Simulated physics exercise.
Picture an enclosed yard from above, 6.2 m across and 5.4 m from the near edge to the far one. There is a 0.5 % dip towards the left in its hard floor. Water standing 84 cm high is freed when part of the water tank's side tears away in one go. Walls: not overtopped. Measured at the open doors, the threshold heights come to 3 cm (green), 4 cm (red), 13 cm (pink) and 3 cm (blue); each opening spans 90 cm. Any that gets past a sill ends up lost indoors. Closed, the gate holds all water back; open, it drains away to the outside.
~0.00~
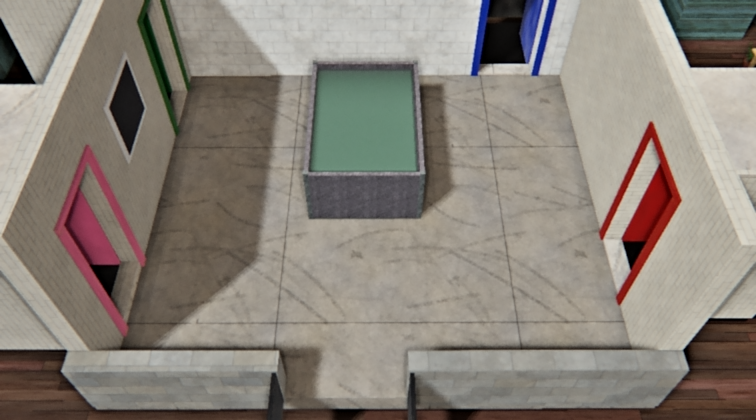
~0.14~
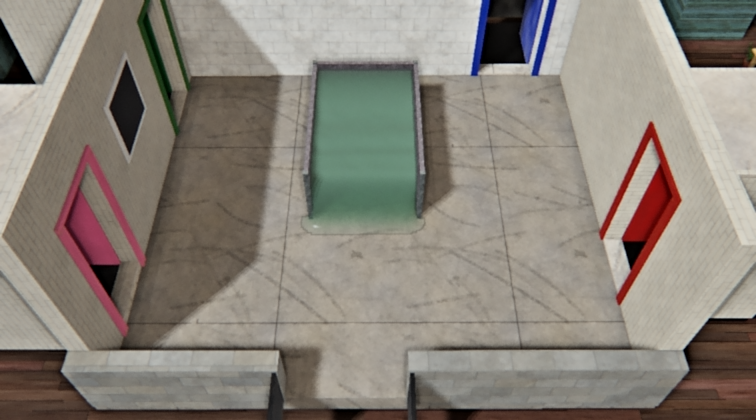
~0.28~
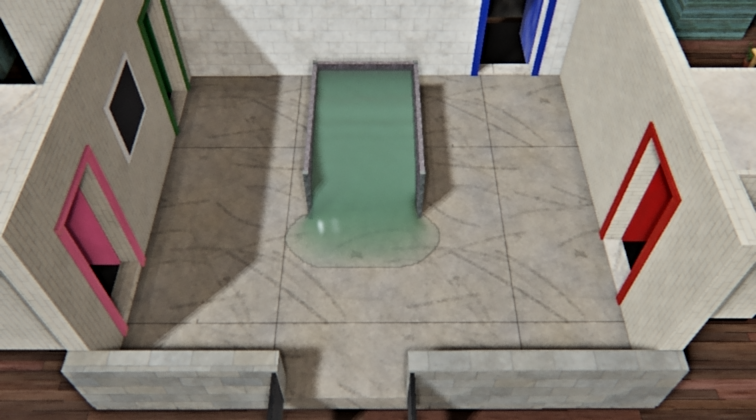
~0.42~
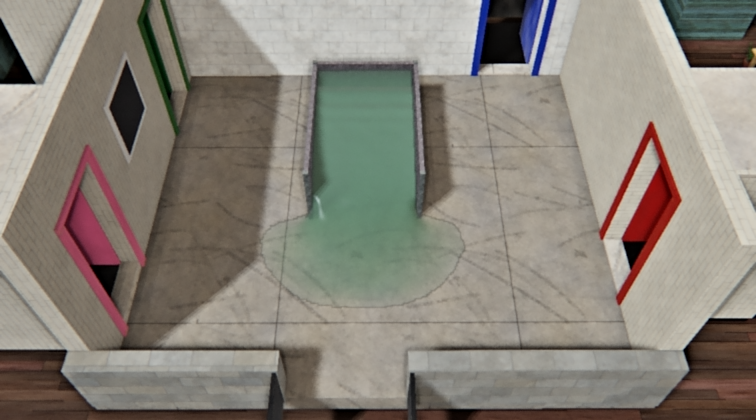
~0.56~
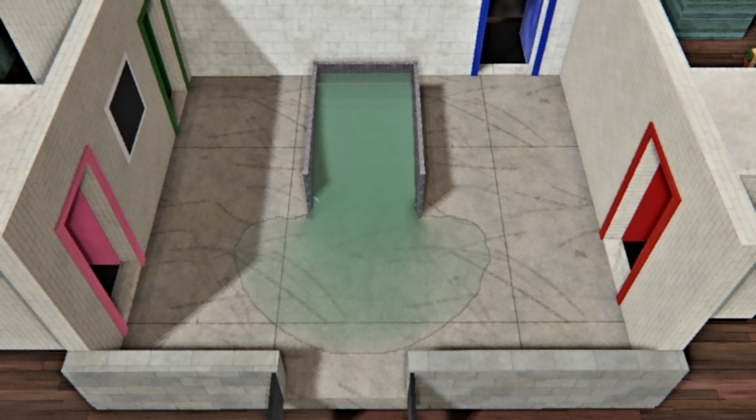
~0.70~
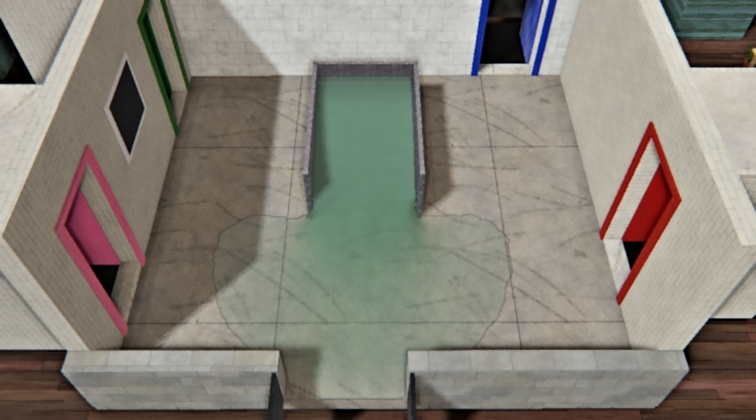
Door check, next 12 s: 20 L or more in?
In order: Green door: Above the cap. Red door: Above the cap. Pink door: Below the cap. Blue door: Above the cap.
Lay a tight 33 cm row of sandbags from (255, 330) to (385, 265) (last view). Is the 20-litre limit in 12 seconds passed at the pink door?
Checked against the limit, pink is too much.
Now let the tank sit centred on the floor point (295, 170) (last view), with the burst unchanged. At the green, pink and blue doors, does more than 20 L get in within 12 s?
Lab note: Vs limit, green door limit broken; pink door limit broken; blue door limit broken.
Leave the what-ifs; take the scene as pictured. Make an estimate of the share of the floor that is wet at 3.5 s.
Near 65 per cent is wet.
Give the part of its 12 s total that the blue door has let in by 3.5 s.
I'd say close to 0 percent.
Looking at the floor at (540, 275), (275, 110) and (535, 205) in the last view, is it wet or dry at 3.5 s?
First spot soaked, second bone dry, third soaked.
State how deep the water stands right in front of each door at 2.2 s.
Measured in centimetres, the green door gives 0, the red door 4, the pink door 12 and the blue door 0.
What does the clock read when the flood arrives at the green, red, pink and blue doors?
So green at 3.8 s, red at 2.2 s, pink at 1.5 s, and blue at 4.5 s.
After 1.4 s water covers 35 % of the floor and is deepest (36 cm) near (420, 377); green door not reached, red door not reached, pink door not reached, blue door not reached.
After 2.2 s water covers 35 % of the floor and is deepest (39 cm) near (634, 377); green door not reached, red door not reached, pink door 12 cm at the sill, 0 L in, blue door not reached.
After 3.5 s water covers 65 % of the floor and is deepest (22 cm) near (634, 377); green door not reached, red door 9 cm at the sill, 12 L in, pink door 13 cm at the sill, 3 L in, blue door not reached.
After 7.0 s water covers 100 % of the floor and is deepest (12 cm) near (374, 104); green door 4 cm at the sill, 4 L in, red door 4 cm at the sill, 38 L in, pink door 5 cm at the sill, 5 L in, blue door 7 cm at the sill, 40 L in.
After 12.0 s water covers 100 % of the floor and is deepest (8 cm) near (158, 210); green door 7 cm at the sill, 47 L in, red door 2 cm at the sill, 38 L in, pink door 4 cm at the sill, 5 L in, blue door 5 cm at the sill, 77 L in.
